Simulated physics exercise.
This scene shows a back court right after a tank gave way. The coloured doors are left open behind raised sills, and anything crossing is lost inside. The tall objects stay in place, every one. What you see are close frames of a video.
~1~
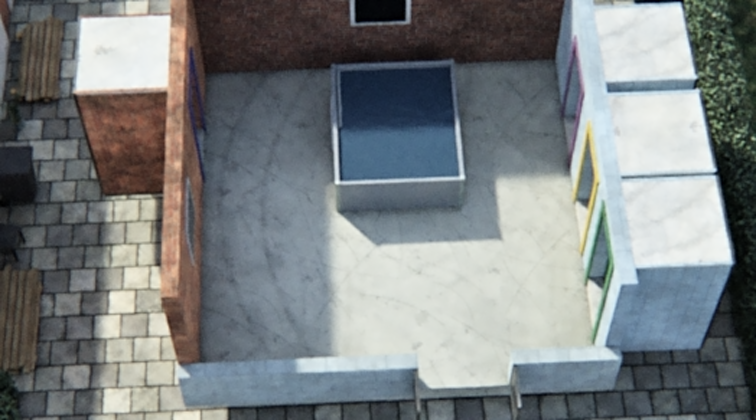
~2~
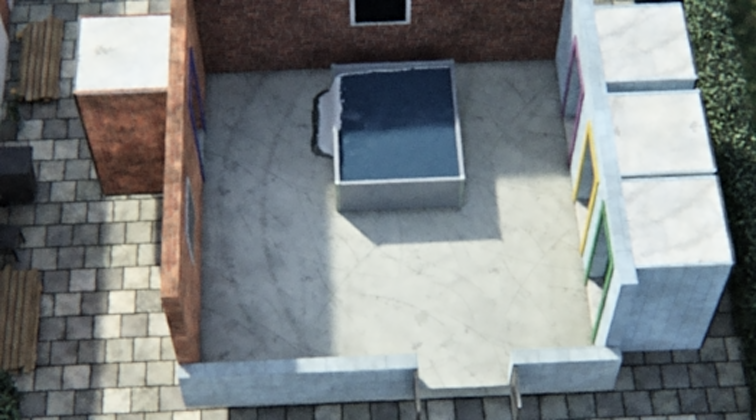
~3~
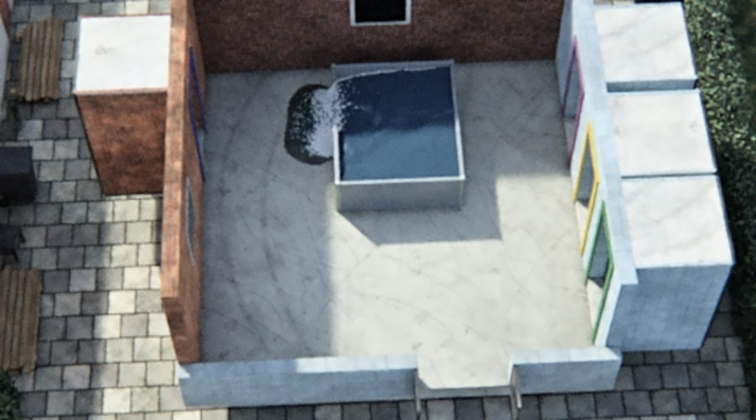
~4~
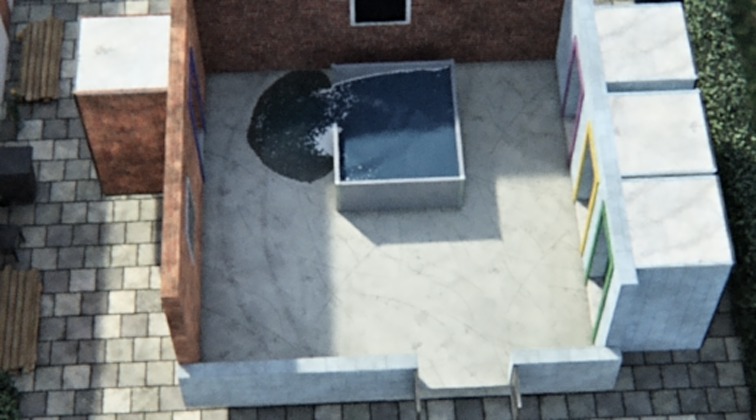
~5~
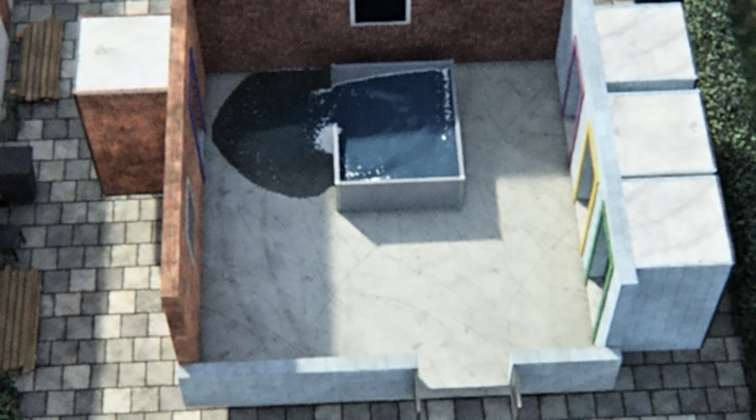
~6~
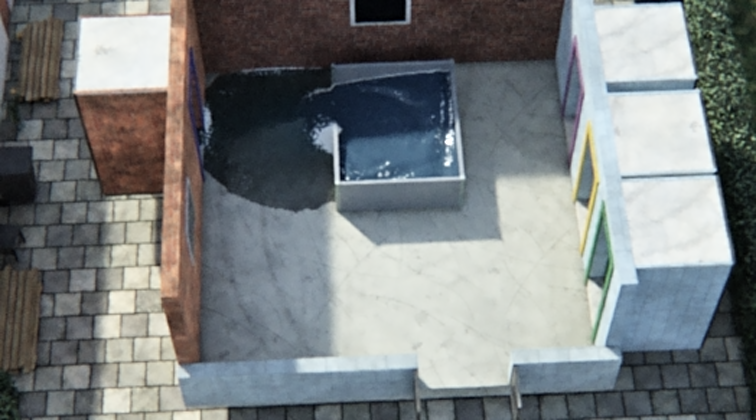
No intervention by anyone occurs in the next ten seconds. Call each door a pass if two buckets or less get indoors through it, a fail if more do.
Blue door: Fail, purple door: Pass, yellow door: Pass, green door: Pass.
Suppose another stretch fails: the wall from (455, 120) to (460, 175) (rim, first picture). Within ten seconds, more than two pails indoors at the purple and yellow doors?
First purple crosses the line, then yellow crosses the line.
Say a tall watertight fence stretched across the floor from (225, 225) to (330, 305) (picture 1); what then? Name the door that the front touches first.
Outcome: The one in blue.
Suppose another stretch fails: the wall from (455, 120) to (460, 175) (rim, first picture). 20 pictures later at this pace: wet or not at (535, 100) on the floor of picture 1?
At that place: Covered.
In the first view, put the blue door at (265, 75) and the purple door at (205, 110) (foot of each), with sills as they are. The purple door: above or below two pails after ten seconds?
Result - purple door exceeds the limit.
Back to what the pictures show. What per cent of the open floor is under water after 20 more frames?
About 45 in a hundred.
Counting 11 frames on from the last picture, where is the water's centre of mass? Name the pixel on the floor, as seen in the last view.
Roughly (331, 139).
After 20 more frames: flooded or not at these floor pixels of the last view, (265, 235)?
Call it swamped.
A moment on, water covers 20 % of the floor; the blue door over two buckets in, the purple door not reached, the yellow door not reached, the green door not reached.
Next, water covers 25 % of the floor; the blue door far over two buckets in, the purple door not reached, the yellow door not reached, the green door not reached.
Then, water covers 45 % of the floor; the blue door far over two buckets in, the purple door not reached, the yellow door not reached, the green door not reached.
Later, water covers 75 % of the floor; the blue door far over two buckets in, the purple door wet at the sill, nothing in, the yellow door not reached, the green door wet at the sill, nothing in.
In the end, water covers 95 % of the floor; the blue door far over two buckets in, the purple door under two buckets in, the yellow door wet at the sill, nothing in, the green door wet at the sill, nothing in.
